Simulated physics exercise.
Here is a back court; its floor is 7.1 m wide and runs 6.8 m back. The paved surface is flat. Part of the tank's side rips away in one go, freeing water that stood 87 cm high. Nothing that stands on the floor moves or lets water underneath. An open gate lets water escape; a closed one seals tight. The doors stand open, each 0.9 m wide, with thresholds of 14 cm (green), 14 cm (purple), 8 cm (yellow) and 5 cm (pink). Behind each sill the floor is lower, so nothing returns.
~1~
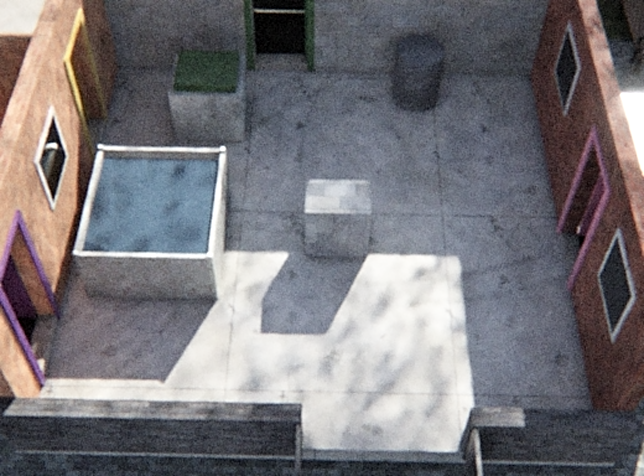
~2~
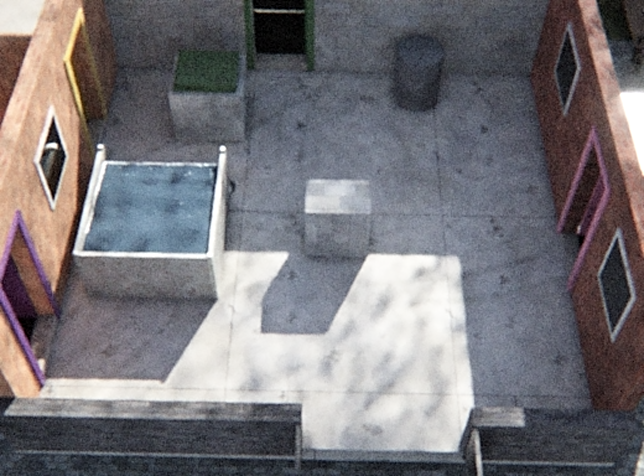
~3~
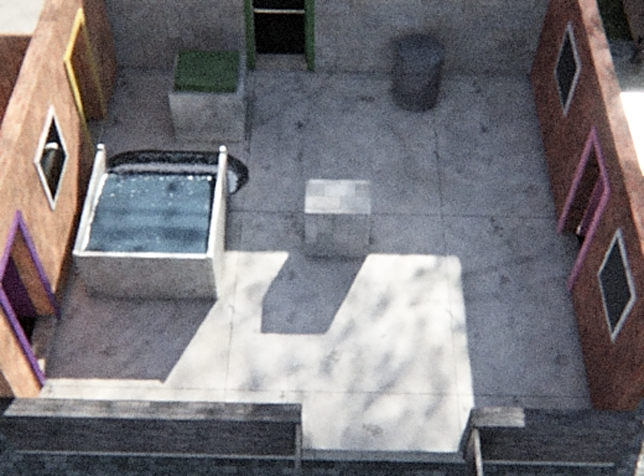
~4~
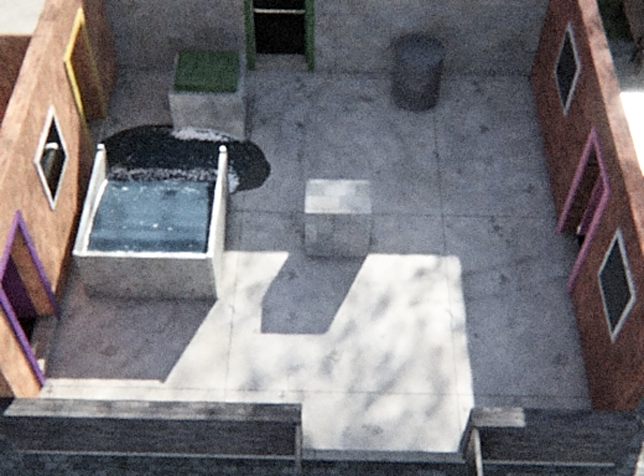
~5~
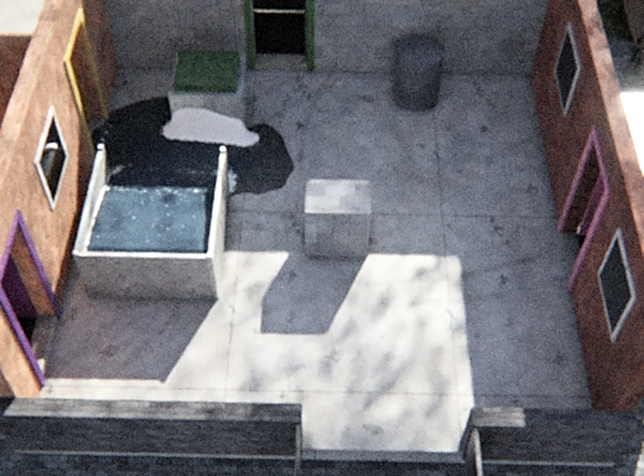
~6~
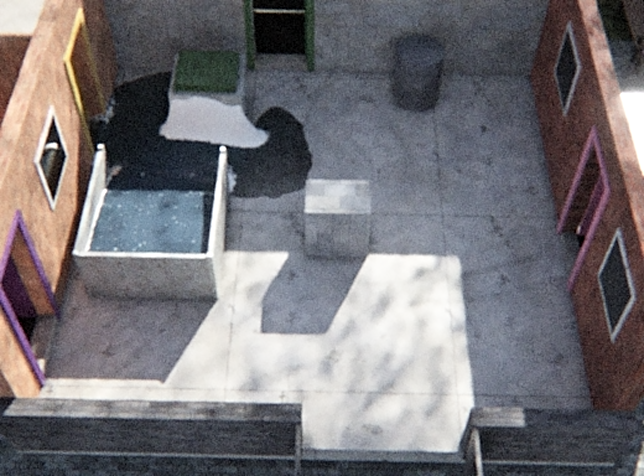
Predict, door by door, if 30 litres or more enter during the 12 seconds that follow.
Door by door: At the green door it stays under the limit; at the purple door it does not reach the limit; at the yellow door it goes over the limit; at the pink door it exceeds the limit.
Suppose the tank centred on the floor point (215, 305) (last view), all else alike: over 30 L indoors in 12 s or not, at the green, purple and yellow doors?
Then: Green above, purple under, yellow over.
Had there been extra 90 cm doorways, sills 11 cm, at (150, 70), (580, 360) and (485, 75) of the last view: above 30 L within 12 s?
In that order: Over, not over, below.
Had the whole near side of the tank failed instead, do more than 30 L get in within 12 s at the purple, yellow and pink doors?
Then: Purple past it, yellow not over, pink over.
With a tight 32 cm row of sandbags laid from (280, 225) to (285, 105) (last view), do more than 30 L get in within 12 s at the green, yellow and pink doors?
Then: Green past it, yellow past it, pink under.
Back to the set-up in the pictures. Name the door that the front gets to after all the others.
Last comes the purple one.
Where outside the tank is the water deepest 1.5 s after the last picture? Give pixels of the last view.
Near (119, 69).
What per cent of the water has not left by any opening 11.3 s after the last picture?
Some 80 per cent remains.
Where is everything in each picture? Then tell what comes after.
Still water, 87 cm deep, in the tank at (154, 203), in the first picture.
The front is at a hidden place, 0.9 m from the gap on the tank's far side; 0.4 m2 of floor is under water; 87 cm left at the back of the tank, in the second picture.
Water pours out on the tank's far side and has run 1.2 m, to (241, 170); typically 14 cm deep outside, 86 cm at the tank's back, in the third picture.
Water pours out on the tank's far side and has run 1.6 m, to (100, 147); typically 14 cm deep outside, 77 cm at the tank's back, in the fourth picture.
The front is at (154, 101), 2.1 m from the gap on the tank's far side; 4.1 m2 of floor is under water; 75 cm left at the back of the tank, in the fifth picture.
Water pours out on the tank's far side and has run 2.7 m, to (159, 77); typically 10 cm deep outside, 72 cm at the tank's back, in the sixth picture.
Then, 0.7 s after the last picture water covers 25 % of the floor and is deepest (68 cm) near (117, 76); green door not reached, purple door not reached, yellow door 21 cm at the sill, 26 L in, pink door not reached.
Then, 1.5 s after the last picture water covers 40 % of the floor and is deepest (48 cm) near (119, 69); green door 8 cm at the sill, 0 L in, purple door not reached, yellow door 28 cm at the sill, 124 L in, pink door not reached.
Then, 2.8 s after the last picture water covers 55 % of the floor and is deepest (34 cm) near (391, 75); green door 14 cm at the sill, 0 L in, purple door not reached, yellow door 20 cm at the sill, 247 L in, pink door 8 cm at the sill, 1 L in.
Then, 6.3 s after the last picture water covers 75 % of the floor and is deepest (18 cm) near (593, 436); green door 6 cm at the sill, 0 L in, purple door 3 cm at the sill, 0 L in, yellow door 8 cm at the sill, 312 L in, pink door 8 cm at the sill, 47 L in.
Then, 11.3 s after the last picture water covers 95 % of the floor and is deepest (8 cm) near (487, 272); green door 6 cm at the sill, 0 L in, purple door 1 cm at the sill, 0 L in, yellow door 5 cm at the sill, 312 L in, pink door 6 cm at the sill, 55 L in.
